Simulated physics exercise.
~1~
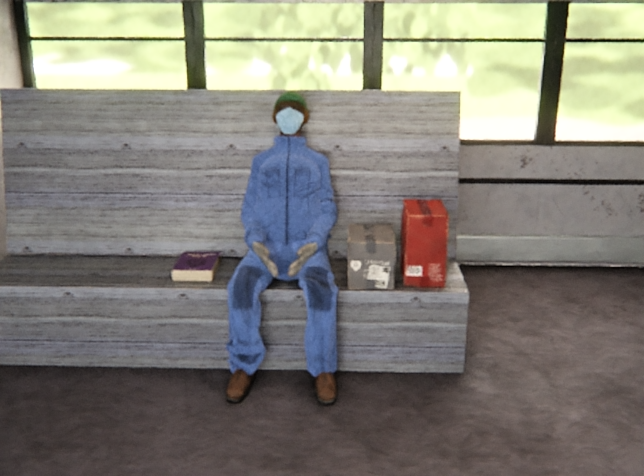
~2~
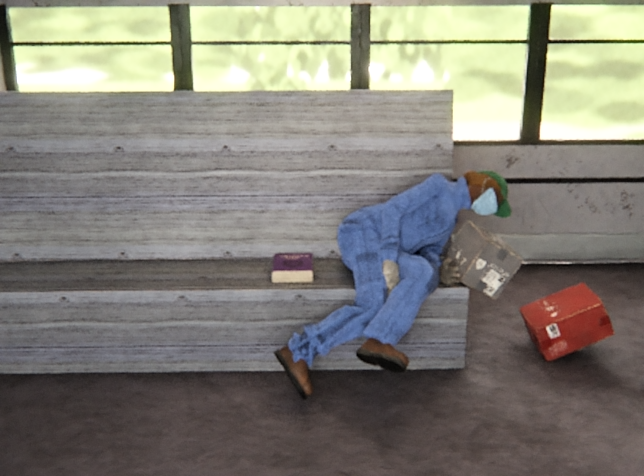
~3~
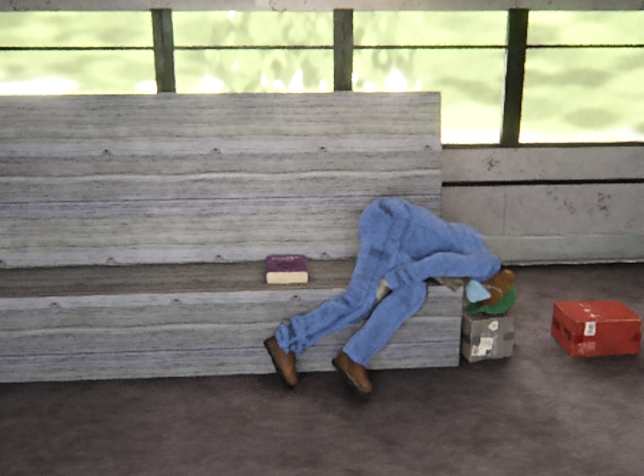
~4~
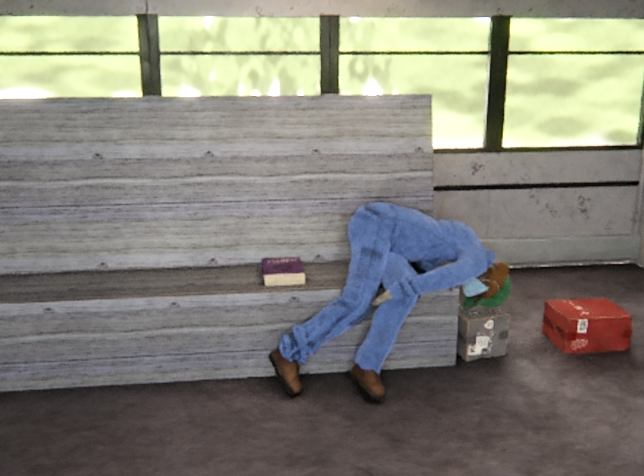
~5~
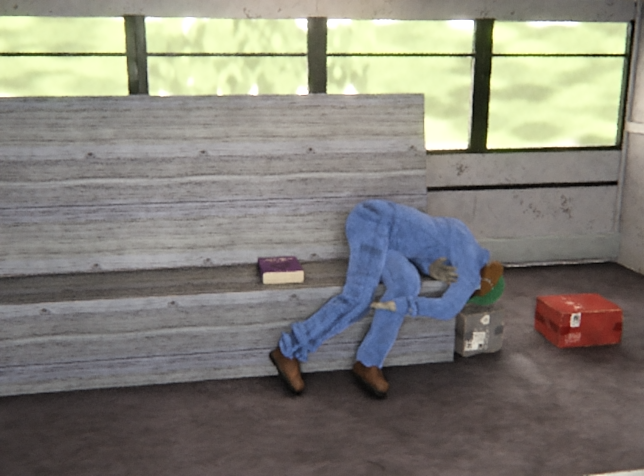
A masked person in blue slumped sideways to the right on a gray bench as a gray box and a red box tumbled off its end, finishing folded over with their head by the fallen gray box, while the purple book stayed on the seat.
